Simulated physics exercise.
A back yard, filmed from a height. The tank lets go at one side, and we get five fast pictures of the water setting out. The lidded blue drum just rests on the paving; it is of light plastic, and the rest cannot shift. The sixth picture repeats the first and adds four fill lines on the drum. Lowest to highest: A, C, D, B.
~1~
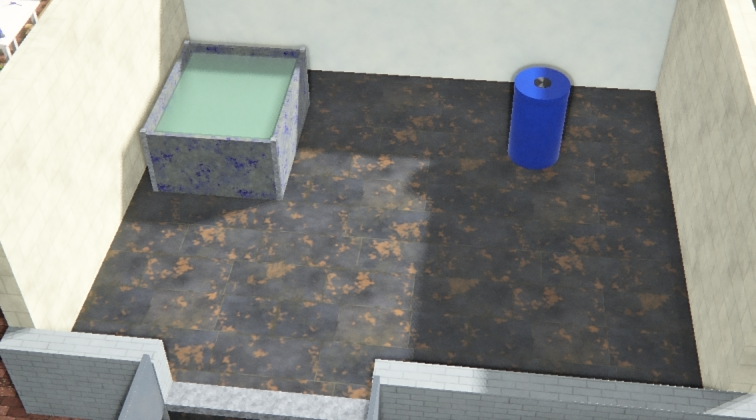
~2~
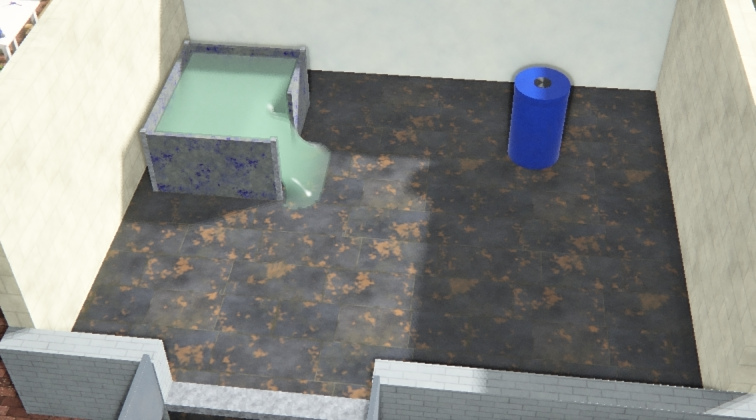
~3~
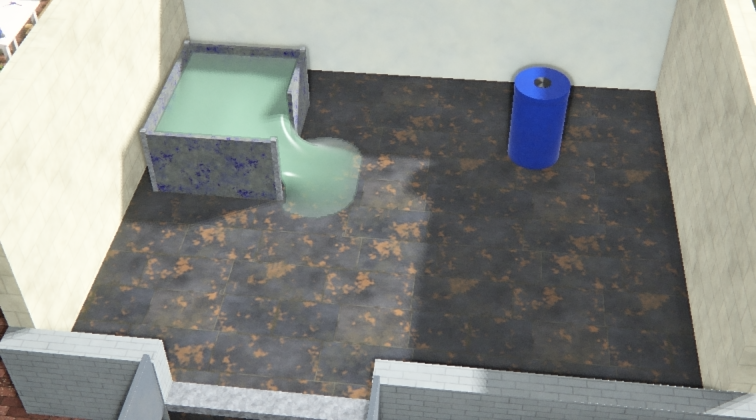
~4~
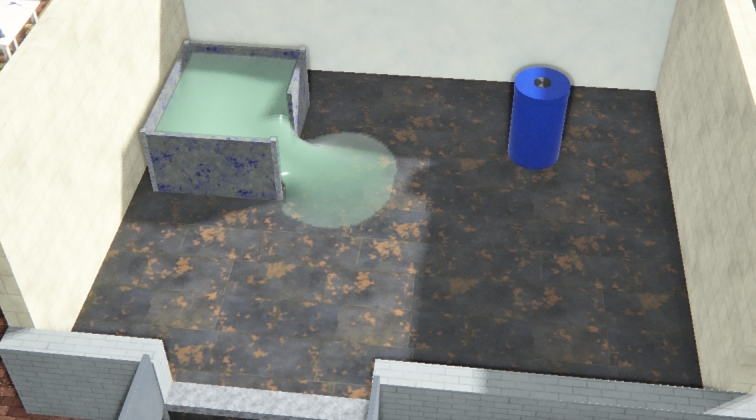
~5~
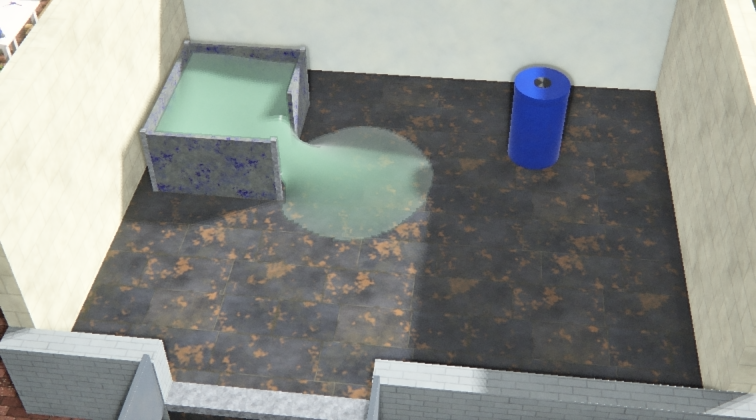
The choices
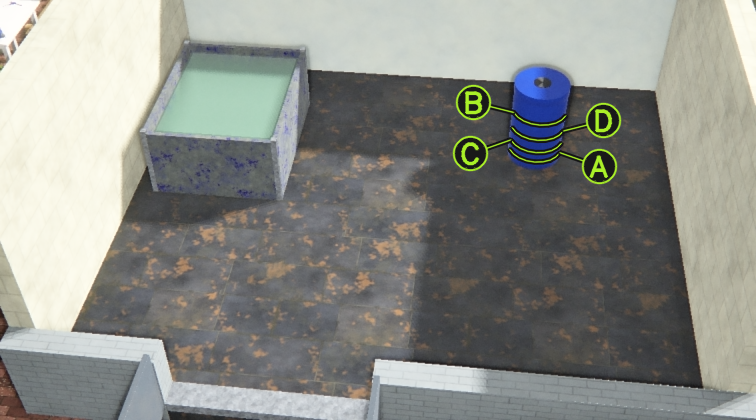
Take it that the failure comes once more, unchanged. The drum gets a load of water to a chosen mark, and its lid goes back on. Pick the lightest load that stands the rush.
I would pick mark C.
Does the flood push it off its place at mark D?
No, that is safe.
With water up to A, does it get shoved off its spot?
Yes, that goes wrong.
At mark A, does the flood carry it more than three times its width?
No, it does not.
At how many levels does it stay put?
Three of them.
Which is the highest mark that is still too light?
A it is.
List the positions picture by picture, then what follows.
Lid of the blue drum at (543, 83); tank full, its middle at (228, 96); open gate at (268, 353).
Water covers 1 % of the ground and is seen nearest the drum at (319, 152).
Water covers 3 % of the ground and is seen nearest the drum at (353, 160).
Water covers 6 % of the ground and is seen nearest the drum at (387, 166).
Lid of the blue drum at (543, 83); water covers 8 % of the ground and is seen nearest the drum at (418, 157).
On the marked copy, A at (534, 162); B at (539, 125); C at (536, 152); D at (537, 140); from the bottom up A, C, D, B.
If A is chosen, it is pushed about its own width away.
If B is chosen, it does not move.
If C is chosen, it does not move.
If D is chosen, it does not move.
